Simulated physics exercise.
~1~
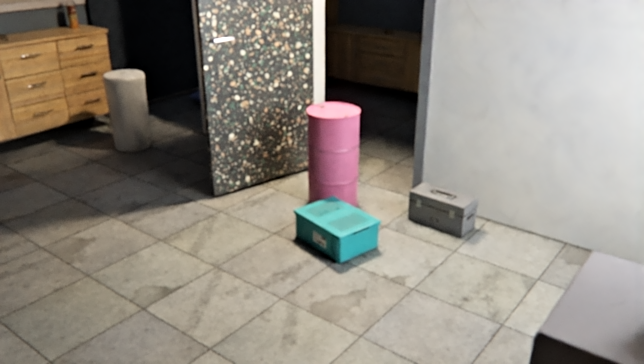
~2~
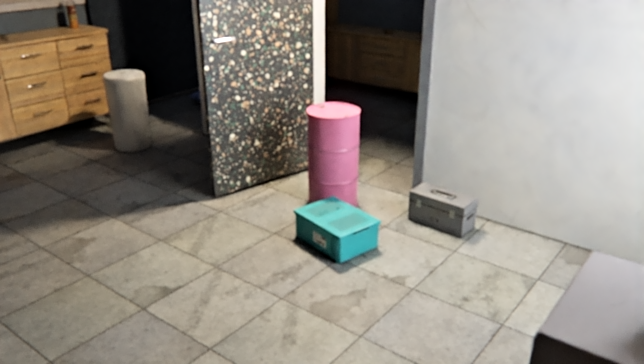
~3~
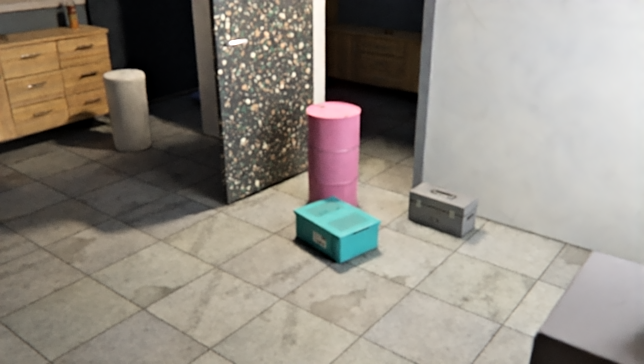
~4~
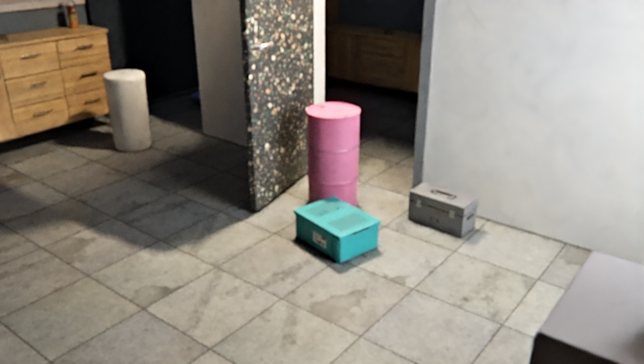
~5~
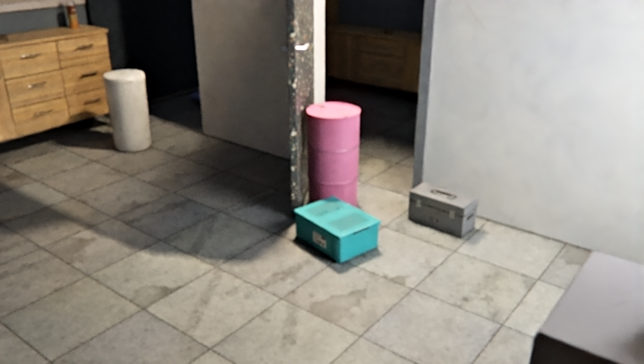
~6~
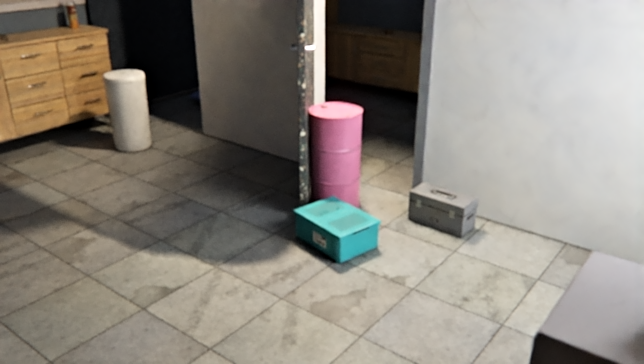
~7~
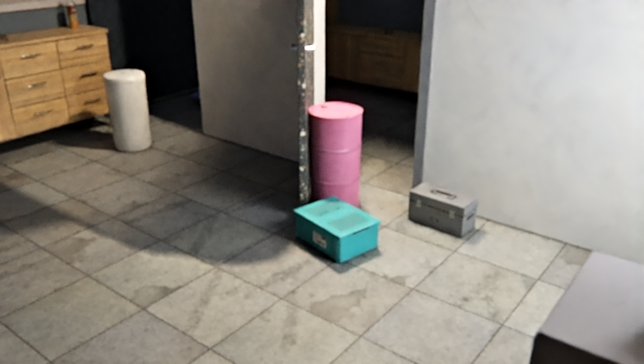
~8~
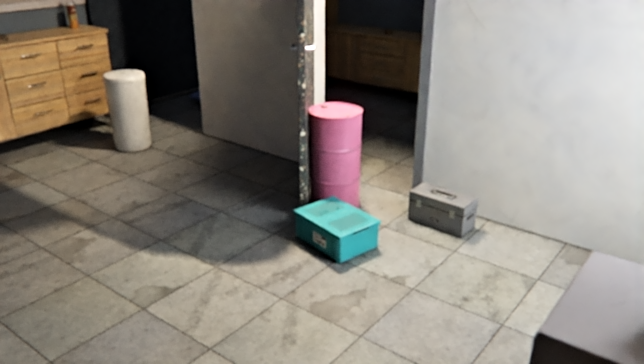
A large speckled dark door stands open in a room with grey floor tiles, seen from a fixed, raised viewpoint. In front of it are a pink drum, a turquoise tote and, farther right, a grey toolbox beside a pale wall. A white cylinder and wooden drawers sit at the left. The door starts to swing, its free edge moving rightward toward the drum as its face narrows from view. It slows and comes to rest nearly edge-on beside the drum, still well open, while the drum, tote and toolbox remain in place.
